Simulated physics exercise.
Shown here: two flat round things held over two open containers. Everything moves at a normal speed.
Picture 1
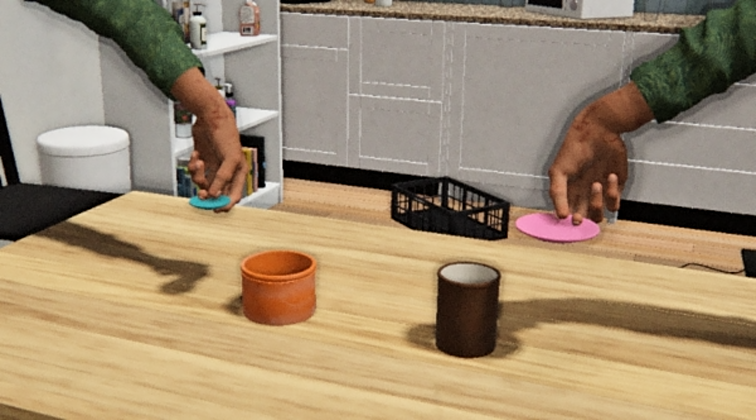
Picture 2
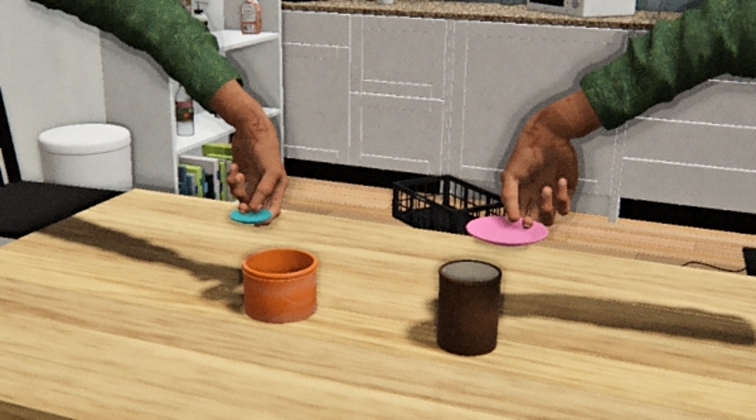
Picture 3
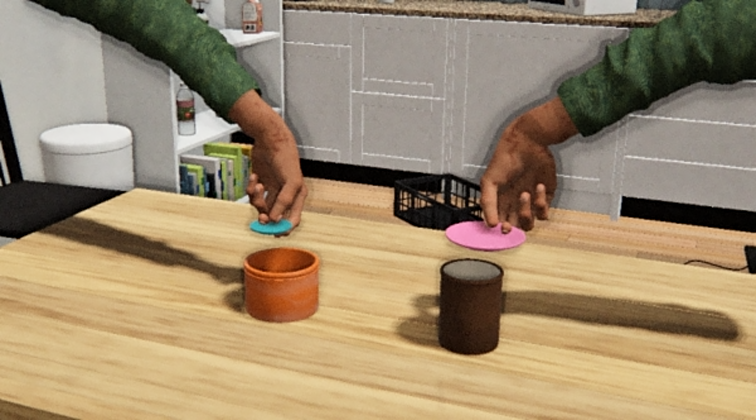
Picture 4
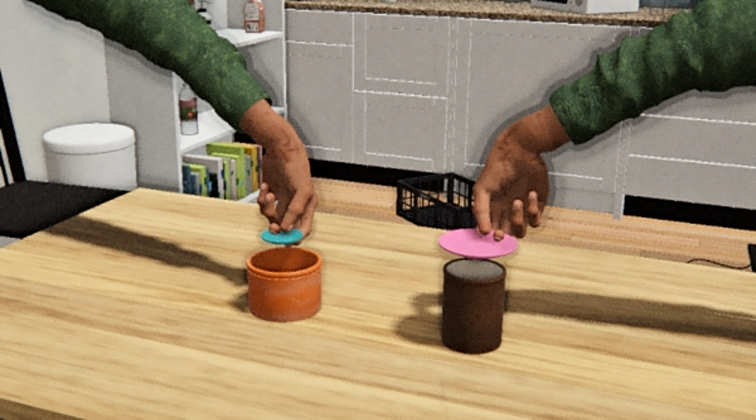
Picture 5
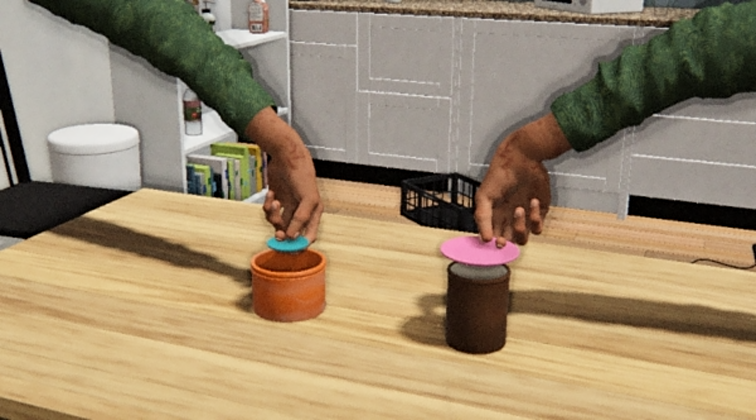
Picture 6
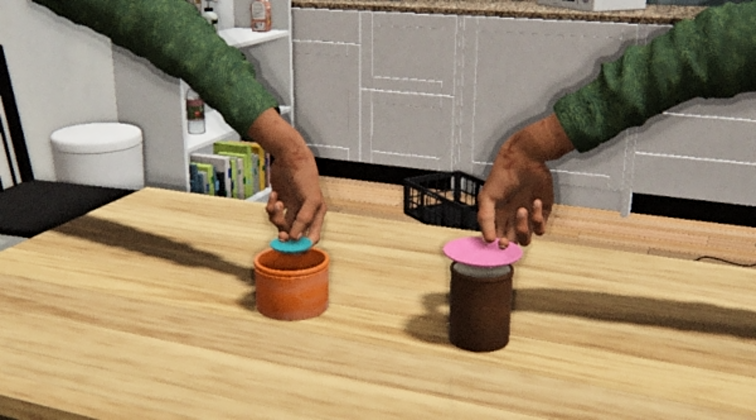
Two hands in green sleeves moved a small turquoise disc and a larger pink one inward and slightly down over an orange pot and a dark brown one, then held them there.
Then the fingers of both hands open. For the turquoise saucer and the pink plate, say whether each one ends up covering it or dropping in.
Result: The turquoise saucer drops through, the pink plate stays on top.
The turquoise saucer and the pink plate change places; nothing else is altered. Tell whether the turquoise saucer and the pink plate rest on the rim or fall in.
Once moved, the turquoise saucer tumbles in; as for the pink plate, it does not fall in.
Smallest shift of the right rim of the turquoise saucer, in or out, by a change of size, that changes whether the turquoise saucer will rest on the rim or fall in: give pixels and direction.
12 px or so, rightward.
Then, 0.10 s on from there, turquoise saucer displaced a little near (291, 258); pink plate moving near (482, 262).
Then, 0.16 s on from there, turquoise saucer on its way down near (292, 292); pink plate sitting on the rim near (482, 262).
In the end, the turquoise saucer falls in, near (293, 300); the pink plate rests on the rim, near (482, 262).
